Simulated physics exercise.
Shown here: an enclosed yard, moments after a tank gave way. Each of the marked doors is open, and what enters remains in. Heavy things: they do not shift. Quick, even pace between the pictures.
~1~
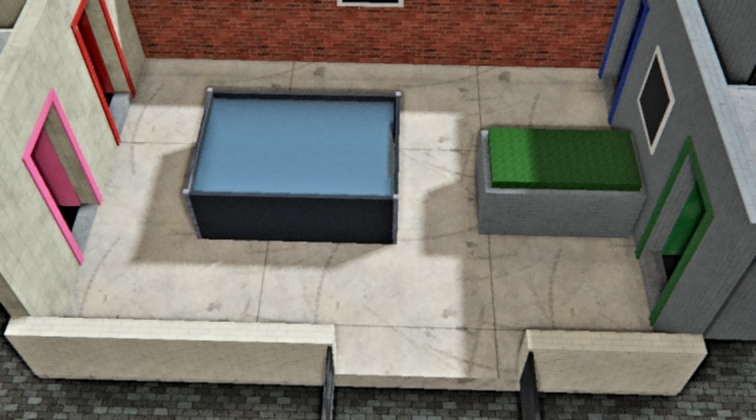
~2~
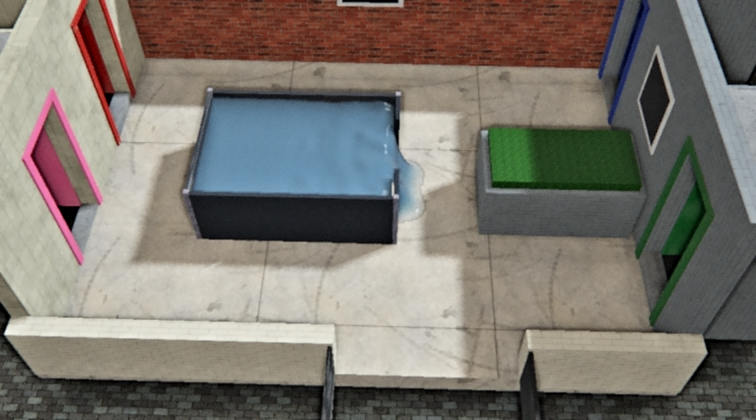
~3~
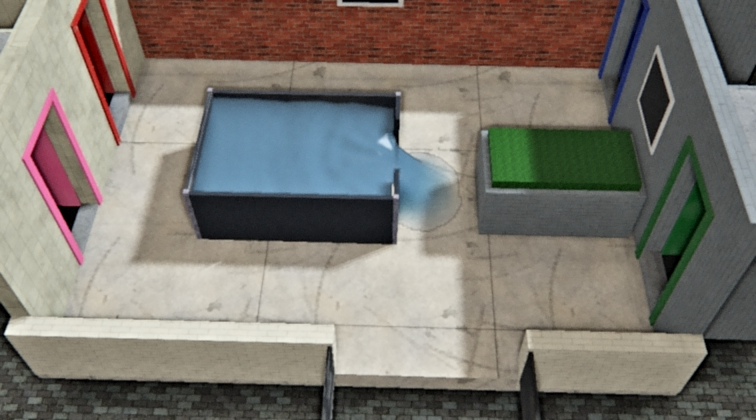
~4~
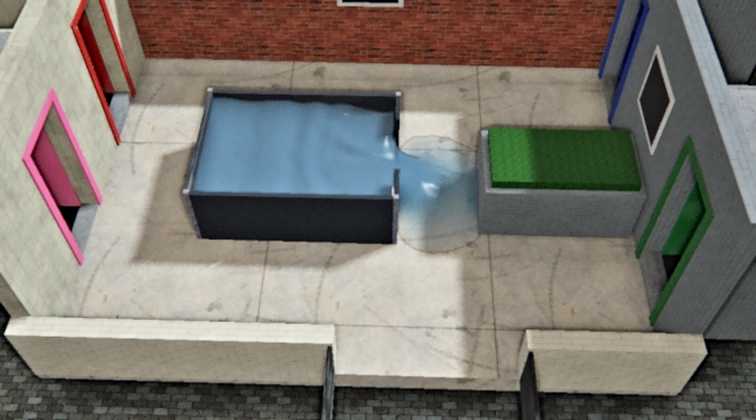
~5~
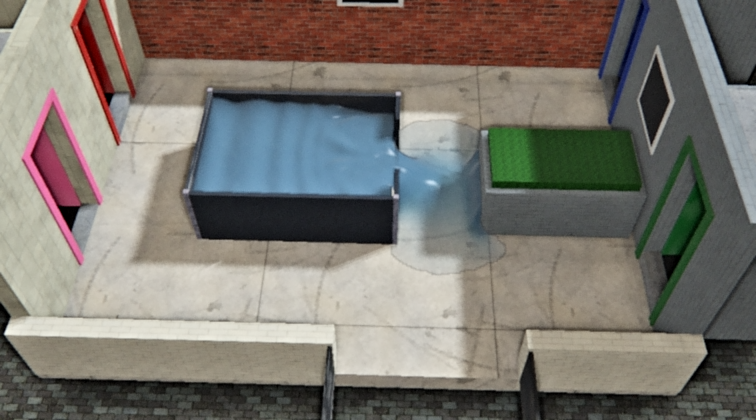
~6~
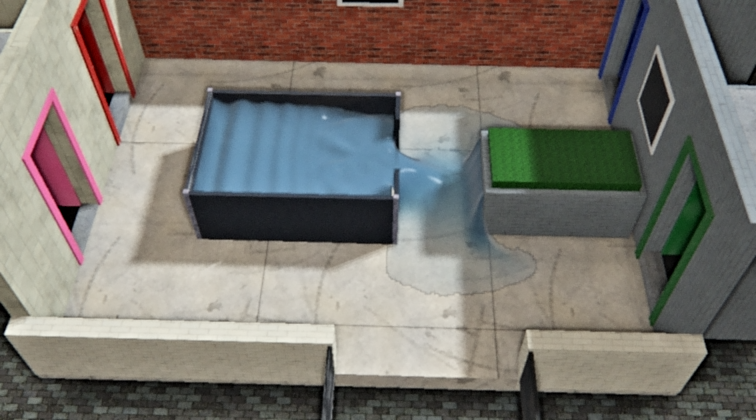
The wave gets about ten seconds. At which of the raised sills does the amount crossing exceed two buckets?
At the blue door it exceeds two buckets; at the green door it does not exceed two buckets; at the pink door it does not exceed two buckets; at the red door it does not exceed two buckets.
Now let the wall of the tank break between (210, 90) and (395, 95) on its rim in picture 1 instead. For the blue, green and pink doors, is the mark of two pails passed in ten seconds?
In sequence, blue is above the limit while green is below the limit and pink is above the limit.
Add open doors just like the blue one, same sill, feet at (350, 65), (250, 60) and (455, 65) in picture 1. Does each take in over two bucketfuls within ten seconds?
First stays short of it, second stays short of it, third crosses the line.
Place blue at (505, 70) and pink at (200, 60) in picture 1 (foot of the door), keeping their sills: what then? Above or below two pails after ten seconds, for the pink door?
As it turns out, the pink one stays within bounds.
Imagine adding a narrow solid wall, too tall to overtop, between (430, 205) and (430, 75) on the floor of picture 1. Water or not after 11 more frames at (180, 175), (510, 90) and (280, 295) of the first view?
Taking the three spots in turn, they are unwetted, inundated and unwetted.
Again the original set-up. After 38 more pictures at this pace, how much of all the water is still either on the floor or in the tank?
Some 74 per cent has not gone.
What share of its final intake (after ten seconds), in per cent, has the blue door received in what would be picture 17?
About 10 per cent.
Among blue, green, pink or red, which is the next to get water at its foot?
The answer here is the door marked blue.
A moment on, water covers 35 % of the floor; the blue door under two buckets in, the green door not reached, the pink door not reached, the red door not reached.
Next, water covers 45 % of the floor; the blue door over two buckets in, the green door wet at the sill, nothing in, the pink door not reached, the red door not reached.
Then, water covers 55 % of the floor; the blue door far over two buckets in, the green door wet at the sill, nothing in, the pink door not reached, the red door not reached.
Later, water covers 75 % of the floor; the blue door far over two buckets in, the green door wet at the sill, nothing in, the pink door not reached, the red door not reached.
In the end, water covers 90 % of the floor; the blue door far over two buckets in, the green door wet at the sill, nothing in, the pink door wet at the sill, nothing in, the red door wet at the sill, nothing in.
